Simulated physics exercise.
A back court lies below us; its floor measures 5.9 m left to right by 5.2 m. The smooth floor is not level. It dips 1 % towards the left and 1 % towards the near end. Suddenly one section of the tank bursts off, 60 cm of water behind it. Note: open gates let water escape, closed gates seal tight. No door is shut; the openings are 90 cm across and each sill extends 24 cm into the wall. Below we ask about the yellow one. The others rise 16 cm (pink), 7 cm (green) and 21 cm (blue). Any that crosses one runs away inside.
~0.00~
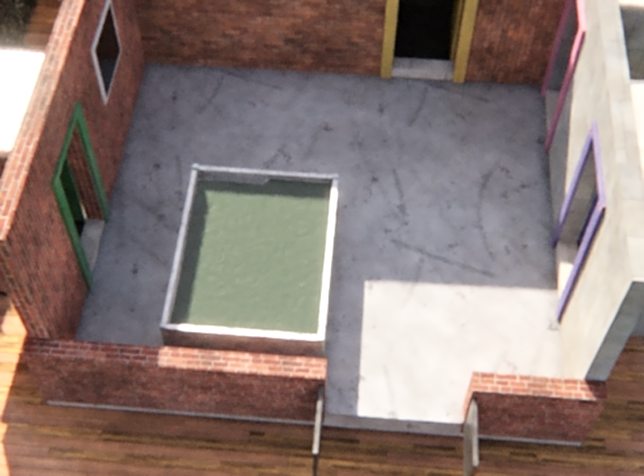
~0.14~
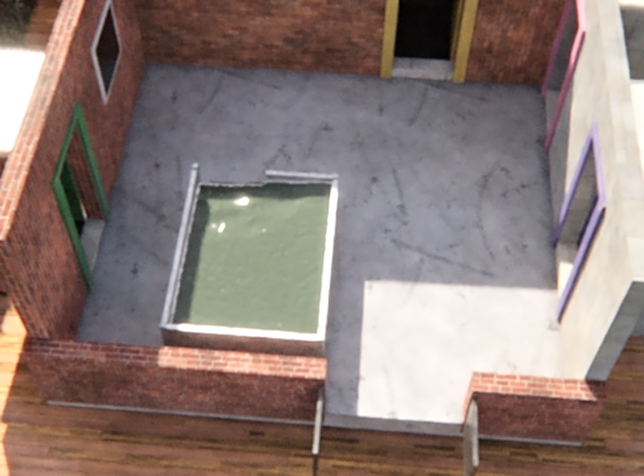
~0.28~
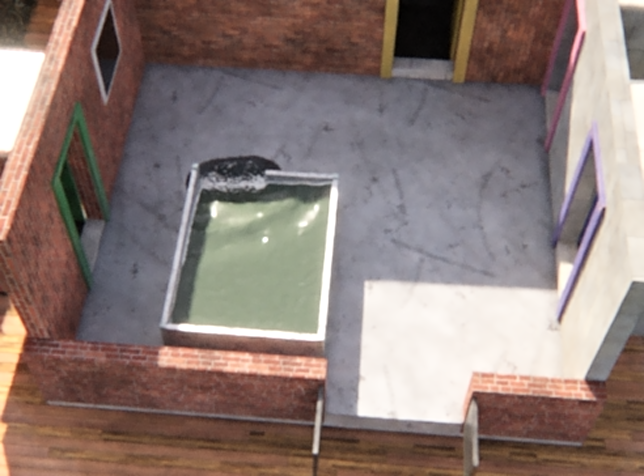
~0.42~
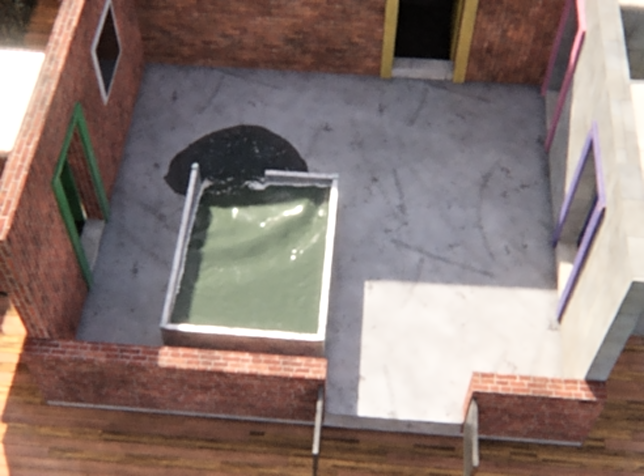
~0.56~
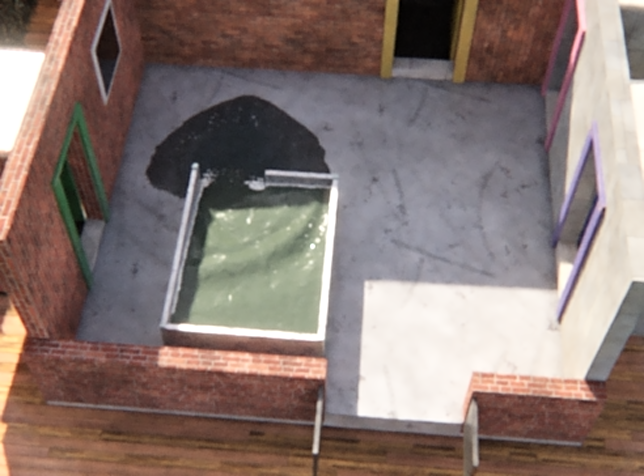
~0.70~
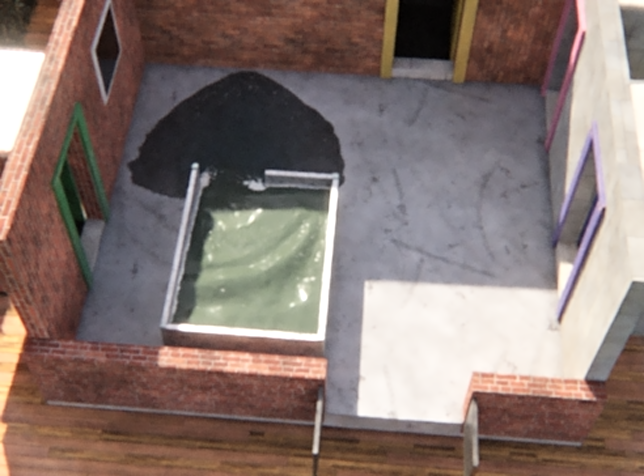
In a brick-walled court, a section at the far side of a tank of green water broke away, and water poured out through the gap, spreading in a widening dark patch across the grey floor.
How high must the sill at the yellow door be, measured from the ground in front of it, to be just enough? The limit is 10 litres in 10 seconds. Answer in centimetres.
About 4.5 cm.
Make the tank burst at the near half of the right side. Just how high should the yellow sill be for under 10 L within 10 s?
Close to 9.5 cm at the least.
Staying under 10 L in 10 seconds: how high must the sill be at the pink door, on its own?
For the pink door, about 11.0 cm.
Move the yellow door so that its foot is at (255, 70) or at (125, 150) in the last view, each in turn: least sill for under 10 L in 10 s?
First place around 23 cm, second around 16 cm.
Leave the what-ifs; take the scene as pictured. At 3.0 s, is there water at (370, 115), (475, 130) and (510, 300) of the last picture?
Status: Submerged / submerged / clear.
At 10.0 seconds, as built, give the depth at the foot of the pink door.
The depth there is around 5.5 cm.
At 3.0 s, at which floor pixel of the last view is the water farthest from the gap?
Lab note: Front tip approx. at (536, 92).
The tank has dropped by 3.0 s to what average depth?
Around 33 cm on average.
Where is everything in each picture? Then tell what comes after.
In the first picture, still water, 60 cm deep, in the tank at (255, 251); the yellow door at (429, 27) is dry.
In the second picture, the front is at a hidden place, 0.3 m from the gap on the far side; 0.2 m2 of floor is wet, 60 cm left at the back.
In the third picture, water pours out on the far side and has run 0.7 m, to (244, 161); about 9 cm deep outside, 60 cm at the back.
In the fourth picture, water pours out on the far side and has run 1.3 m, to (236, 131); about 6 cm deep outside, 60 cm at the back.
In the fifth picture, water pours out on the far side and has run 1.8 m, to (237, 102); about 4 cm deep outside, 60 cm at the back.
In the sixth picture, the front is at (237, 78), 2.3 m from the gap on the far side; 3.9 m2 of floor is wet, 61 cm left at the back; the yellow door at (429, 27), 3.5 m from the gap, is still 1.8 m from the nearest water.
After 1.4 s water covers 25 % of the floor, deepest (32 cm) near (145, 69); it has not reached the yellow door.
After 3.0 s water covers 35 % of the floor, deepest (26 cm) near (182, 127); 7 cm at the yellow door, 0 litres in over its 16 cm sill.
After 10.0 s water covers 95 % of the floor, deepest (16 cm) near (67, 375); 5 cm at the yellow door, 0 litres in over its 16 cm sill.
At the yellow door as built, the water arrived by 1.8 s and peaked near 8 cm at 2.6 s.
Run again over the same 10 s with other heights there, 14 litres in over 4 cm, 7 litres over 5 cm. The limit of 10 litres is kept from about 4.5 cm up.
